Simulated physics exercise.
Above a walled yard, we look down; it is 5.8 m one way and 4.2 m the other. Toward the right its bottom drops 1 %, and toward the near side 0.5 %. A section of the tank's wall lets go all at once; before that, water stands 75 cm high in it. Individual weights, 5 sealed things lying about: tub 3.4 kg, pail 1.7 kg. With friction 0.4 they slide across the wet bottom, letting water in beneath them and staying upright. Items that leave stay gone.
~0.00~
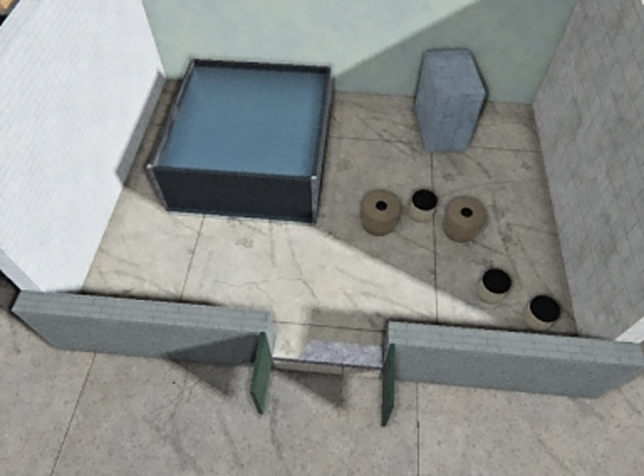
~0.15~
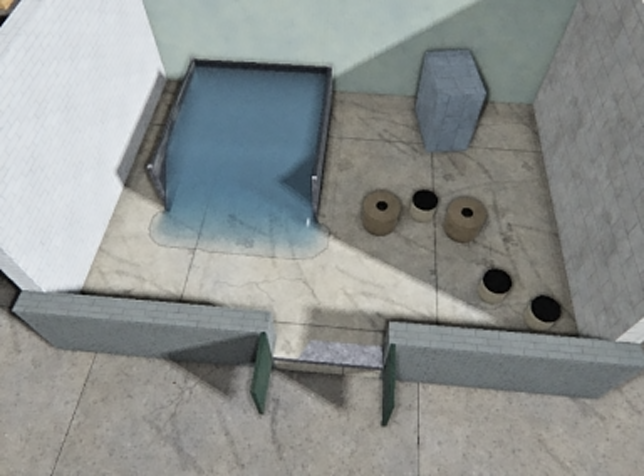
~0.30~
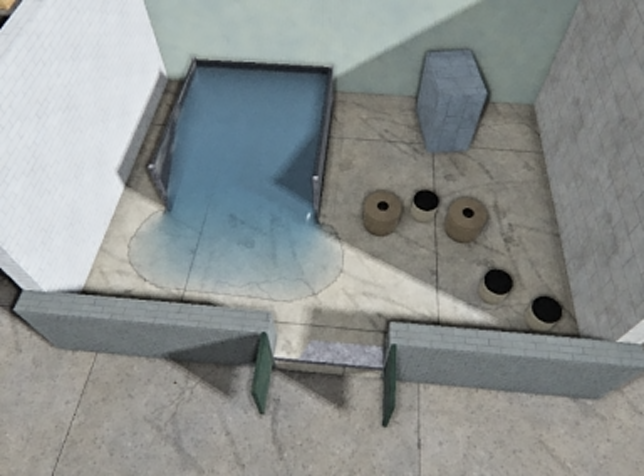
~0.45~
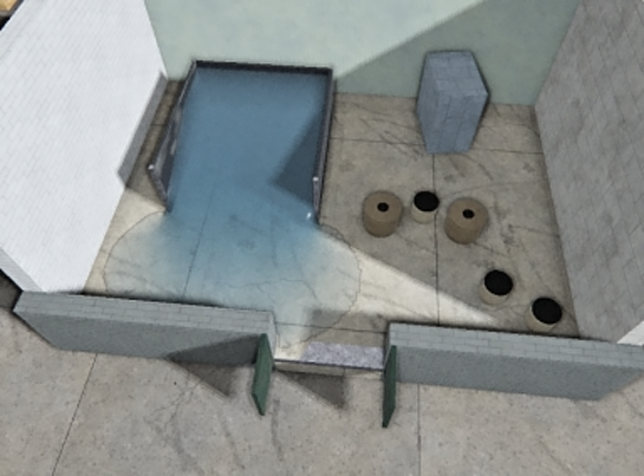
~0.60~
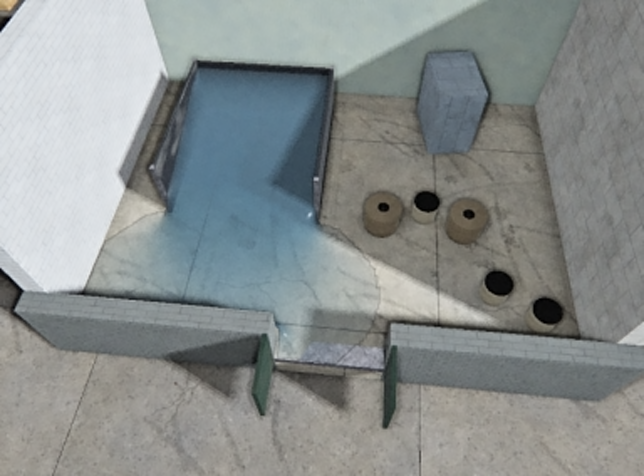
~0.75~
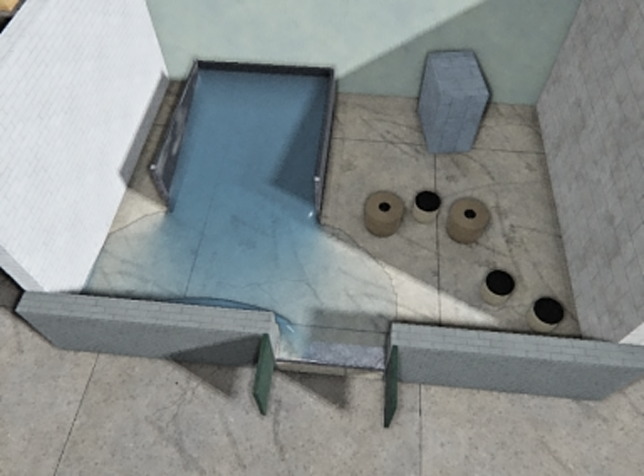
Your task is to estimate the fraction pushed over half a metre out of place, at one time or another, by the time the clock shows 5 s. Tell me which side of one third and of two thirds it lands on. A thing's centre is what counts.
It lands between one third and two thirds.
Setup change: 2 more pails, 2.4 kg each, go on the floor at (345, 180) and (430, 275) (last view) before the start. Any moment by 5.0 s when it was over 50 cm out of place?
First stays inside, then goes beyond.
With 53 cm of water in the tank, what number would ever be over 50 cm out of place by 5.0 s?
That would give 3.
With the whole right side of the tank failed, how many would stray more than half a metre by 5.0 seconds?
The count would be 5.
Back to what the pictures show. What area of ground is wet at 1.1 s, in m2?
The covered patch comes to about 10.0 m2.
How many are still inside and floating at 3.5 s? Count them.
I get 1.
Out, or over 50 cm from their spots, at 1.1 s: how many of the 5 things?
Answer: 0.
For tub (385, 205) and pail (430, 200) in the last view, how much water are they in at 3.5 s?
Some 2 cm at the first, some 1 cm at the second.
After 1.1 s 0 of 5 are over 50 cm from their spots; 0 afloat.
After 2.2 s 0 of 5 are over 50 cm from their spots; 0 afloat.
After 3.5 s 2 of 5 are over 50 cm from their spots; 1 afloat.
After 5.0 s 3 of 5 are over 50 cm from their spots, and 3 have been at some point; 4 afloat.
